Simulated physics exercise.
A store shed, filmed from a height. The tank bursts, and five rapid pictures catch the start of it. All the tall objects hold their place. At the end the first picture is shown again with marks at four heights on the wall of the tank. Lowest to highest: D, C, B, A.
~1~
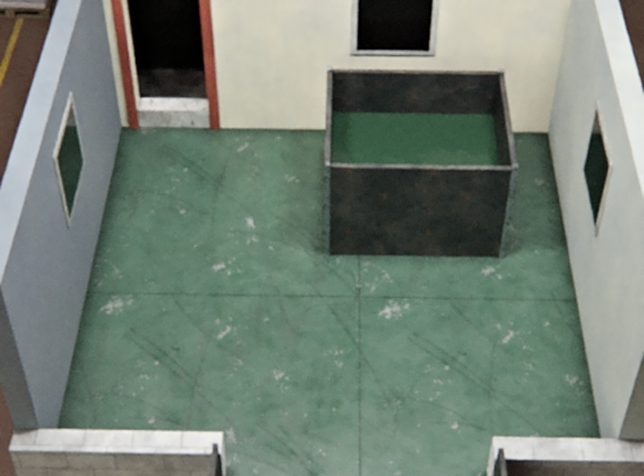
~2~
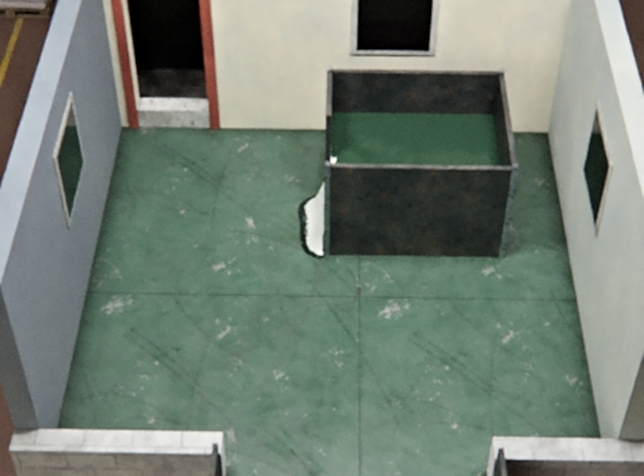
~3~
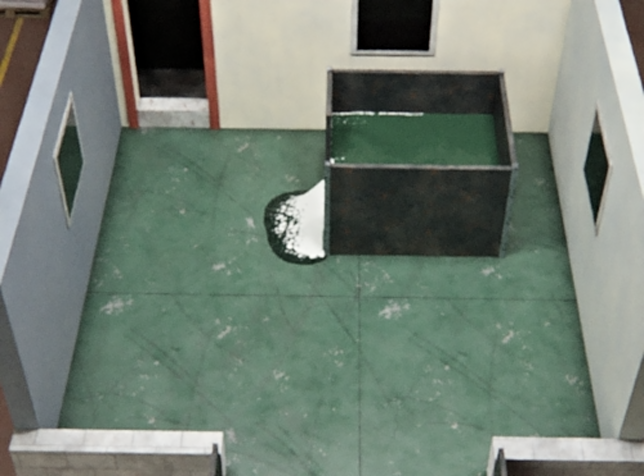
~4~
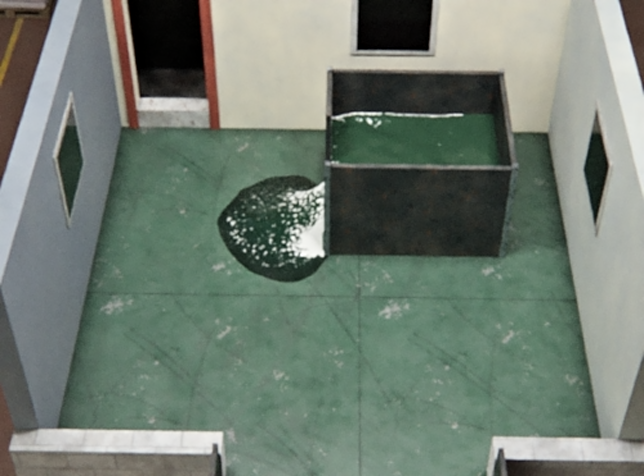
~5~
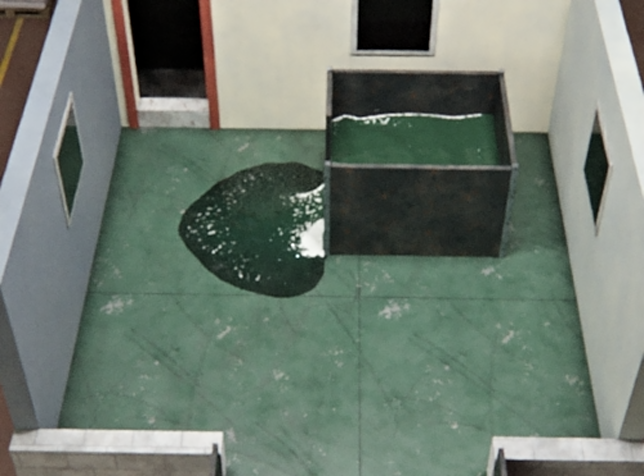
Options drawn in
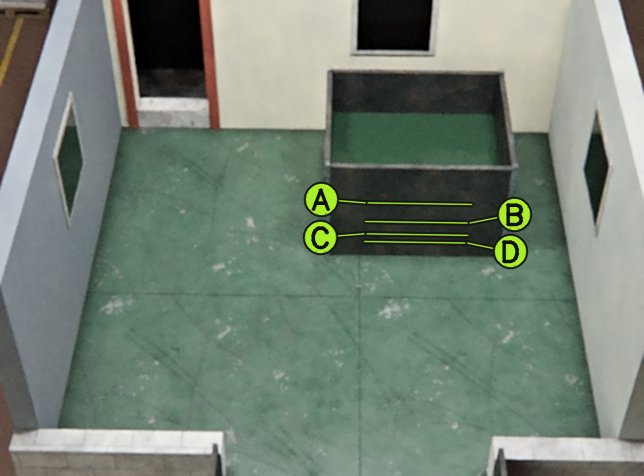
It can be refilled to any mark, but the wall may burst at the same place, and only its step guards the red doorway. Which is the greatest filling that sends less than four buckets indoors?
The answer is level A.
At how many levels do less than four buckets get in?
All of them.
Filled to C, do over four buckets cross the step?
No.
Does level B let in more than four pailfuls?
No.
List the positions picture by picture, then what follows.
The first frame shows water in the tank at rest, its middle at (415, 157); foot of the red doorway at (175, 127); open gate at (358, 431).
The second frame shows front seen at (316, 200), 1 % of the ground wet.
The third frame shows front seen at (275, 206), 3 % of the ground wet.
The fourth frame shows front seen at (228, 216), 6 % of the ground wet.
The fifth frame shows front seen at (189, 234), 11 % of the ground wet.
On the marked copy, A at (418, 203); B at (417, 222); C at (416, 234); D at (415, 242); from the bottom up D, C, B, A.
With A, a splash gets over, under a bucket.
With B, nothing gets over.
With C, nothing gets over.
With D, nothing gets over.
